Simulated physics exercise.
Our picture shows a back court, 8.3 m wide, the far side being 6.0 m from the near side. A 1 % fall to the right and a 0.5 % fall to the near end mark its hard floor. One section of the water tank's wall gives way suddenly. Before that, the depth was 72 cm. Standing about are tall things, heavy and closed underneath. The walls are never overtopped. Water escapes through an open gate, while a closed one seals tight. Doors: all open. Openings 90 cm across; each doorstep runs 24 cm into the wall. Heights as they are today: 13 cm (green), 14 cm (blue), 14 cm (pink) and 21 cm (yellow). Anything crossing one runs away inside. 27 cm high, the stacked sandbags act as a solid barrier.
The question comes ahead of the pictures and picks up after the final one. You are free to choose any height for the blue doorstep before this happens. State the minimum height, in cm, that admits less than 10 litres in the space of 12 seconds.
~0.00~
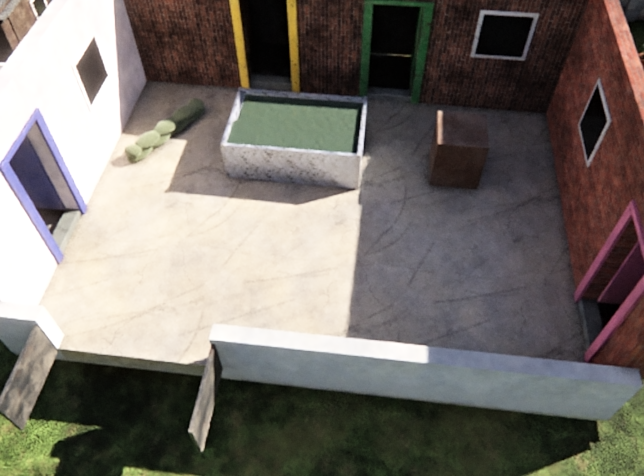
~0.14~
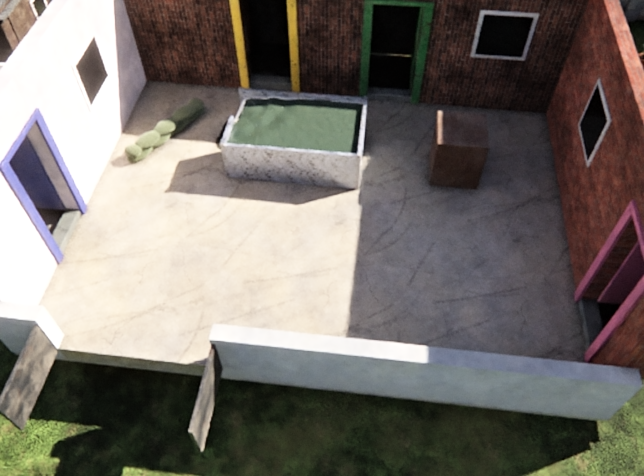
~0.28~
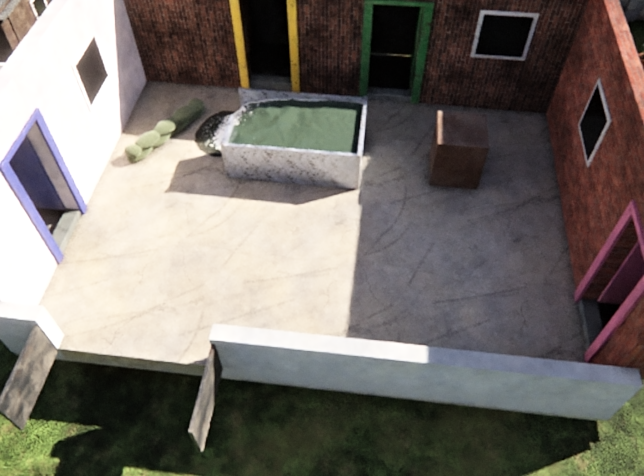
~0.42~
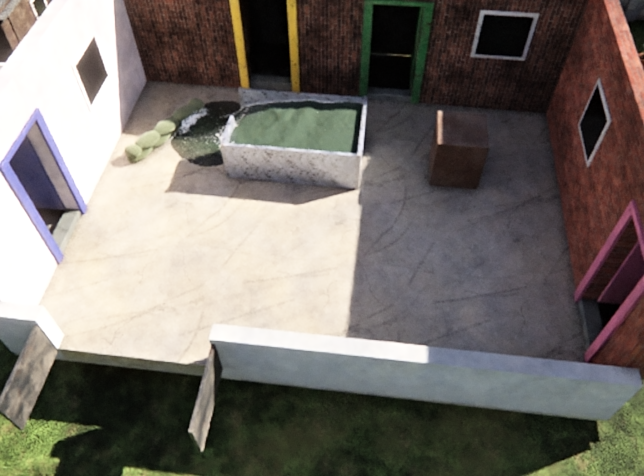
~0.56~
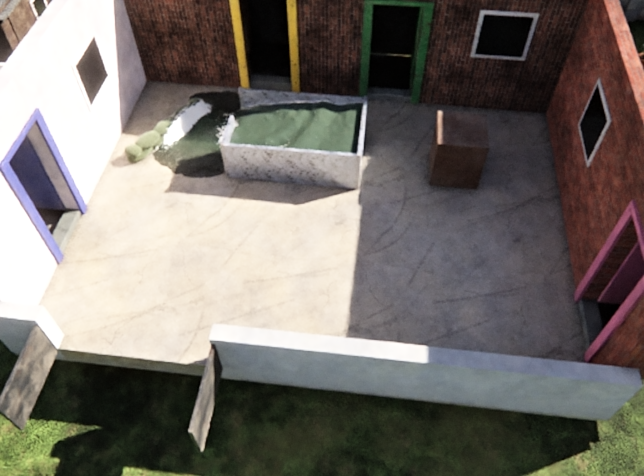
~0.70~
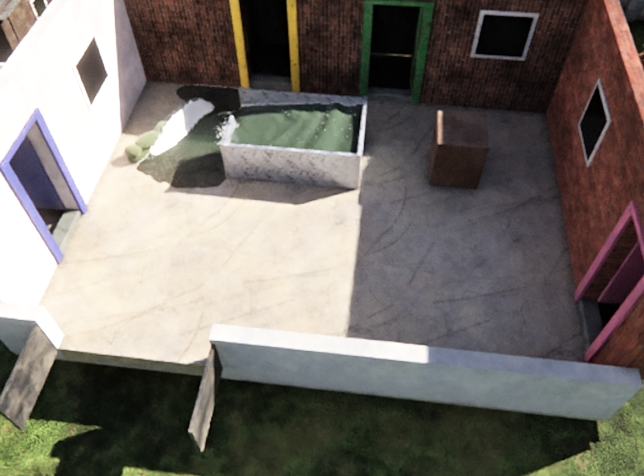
7.5 cm, roughly.
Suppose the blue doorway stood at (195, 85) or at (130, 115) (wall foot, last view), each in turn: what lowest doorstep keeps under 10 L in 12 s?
You'd want roughly 24 cm there first, then roughly 11.0 cm.
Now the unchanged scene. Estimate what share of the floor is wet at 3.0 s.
Approximately 35 % of the floor.
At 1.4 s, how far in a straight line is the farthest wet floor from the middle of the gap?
The front sits around 3.4 m out.
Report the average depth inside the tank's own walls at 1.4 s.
I'd put it at some 53 centimetres on average.
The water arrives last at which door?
I'd say the pink one.
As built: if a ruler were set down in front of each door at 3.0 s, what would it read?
Green door 0 cm, blue door 10 cm, pink door 0 cm, yellow door 4 cm.
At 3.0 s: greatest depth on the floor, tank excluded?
Around 30 centimetres.
After 1.4 s water covers 15 % of the floor, deepest (44 cm) near (190, 127); it has not reached the blue door.
After 3.0 s water covers 35 % of the floor, deepest (30 cm) near (190, 127); 10 cm at the blue door, 0 litres in over its 14 cm doorstep.
After 12.0 s water covers 70 % of the floor, deepest (8 cm) near (201, 122); 3 cm at the blue door, 0 litres in over its 14 cm doorstep.
At the blue door as built, the water arrived by 1.6 s and peaked near 12 cm at 2.2 s.
With a doorstep of 6.5 cm, 17 litres would have come in within the 12 s; with 9 cm, 4 litres. So under 10 litres takes about 7.5 cm.
